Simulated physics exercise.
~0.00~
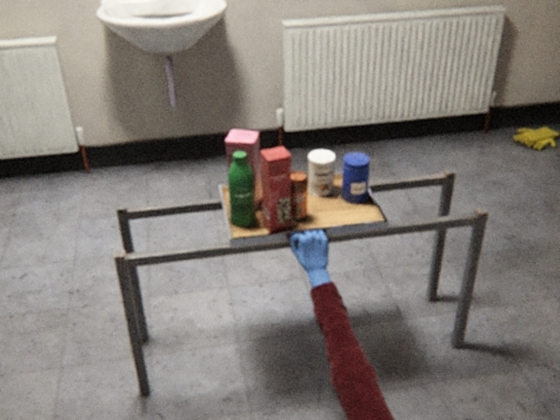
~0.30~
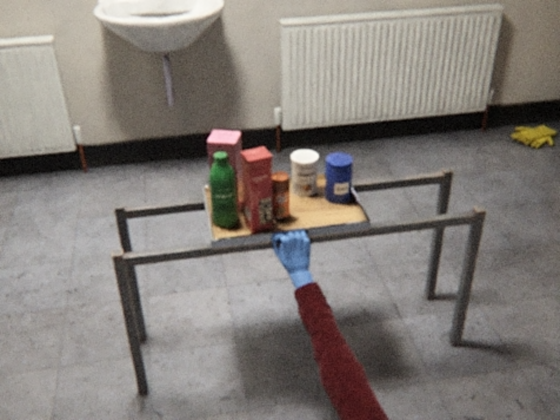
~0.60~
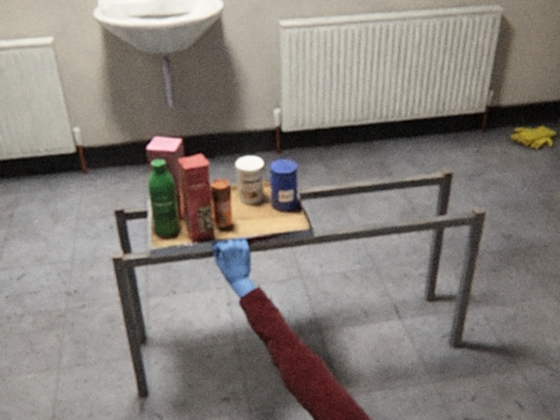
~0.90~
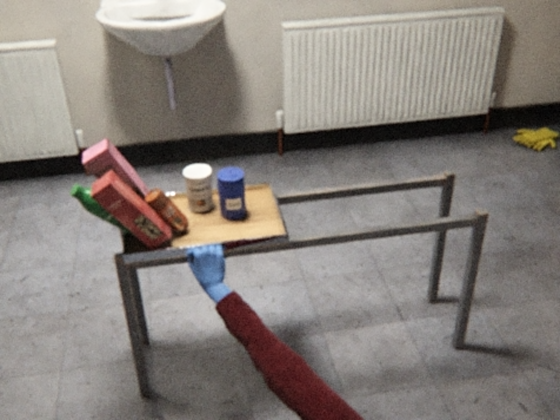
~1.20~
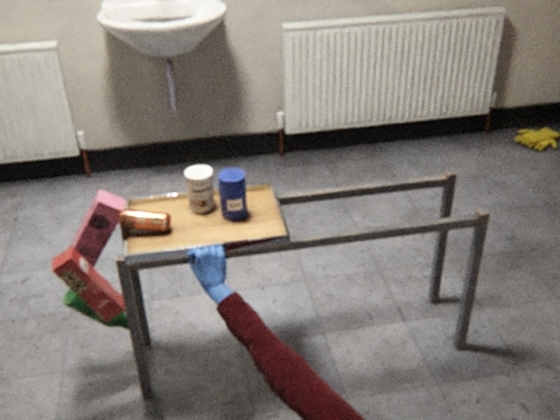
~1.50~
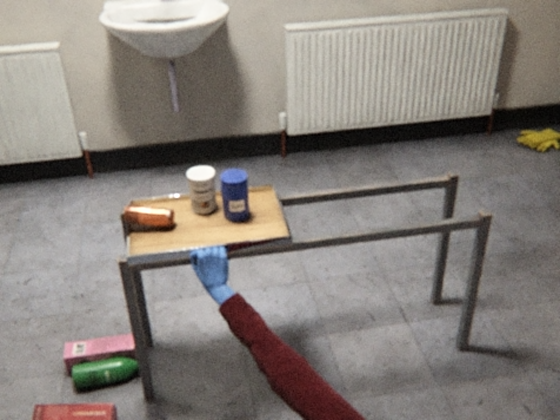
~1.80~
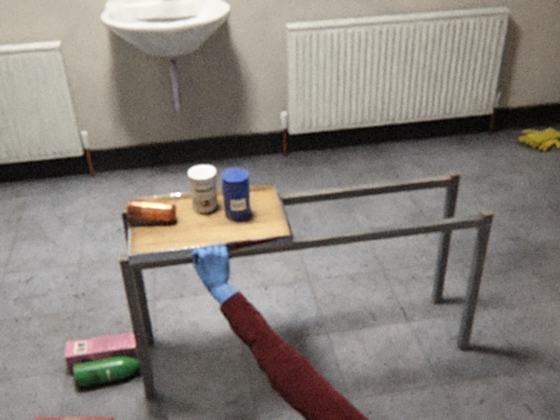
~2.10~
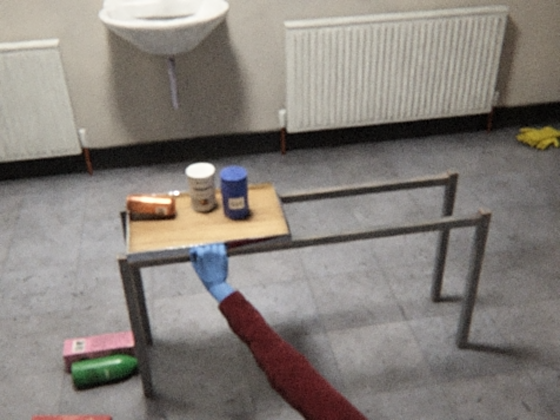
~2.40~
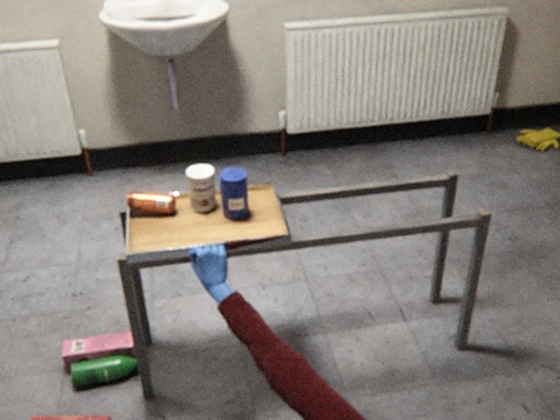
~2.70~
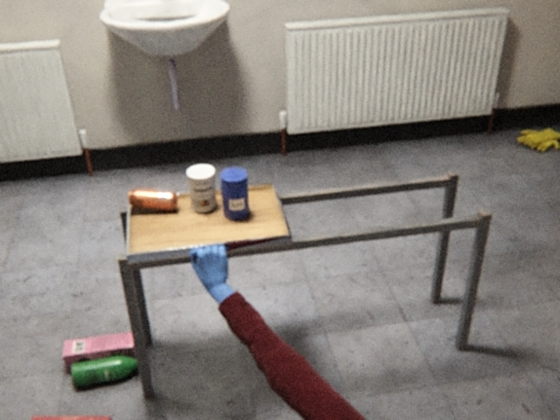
A tray carrying bottles, cartons and tins is moved left along a metal frame by a blue-gloved hand until it stops at the end, where the green bottle and both cartons topple onto the floor, while the orange can lies on the tray beside the upright white tin and blue jar.
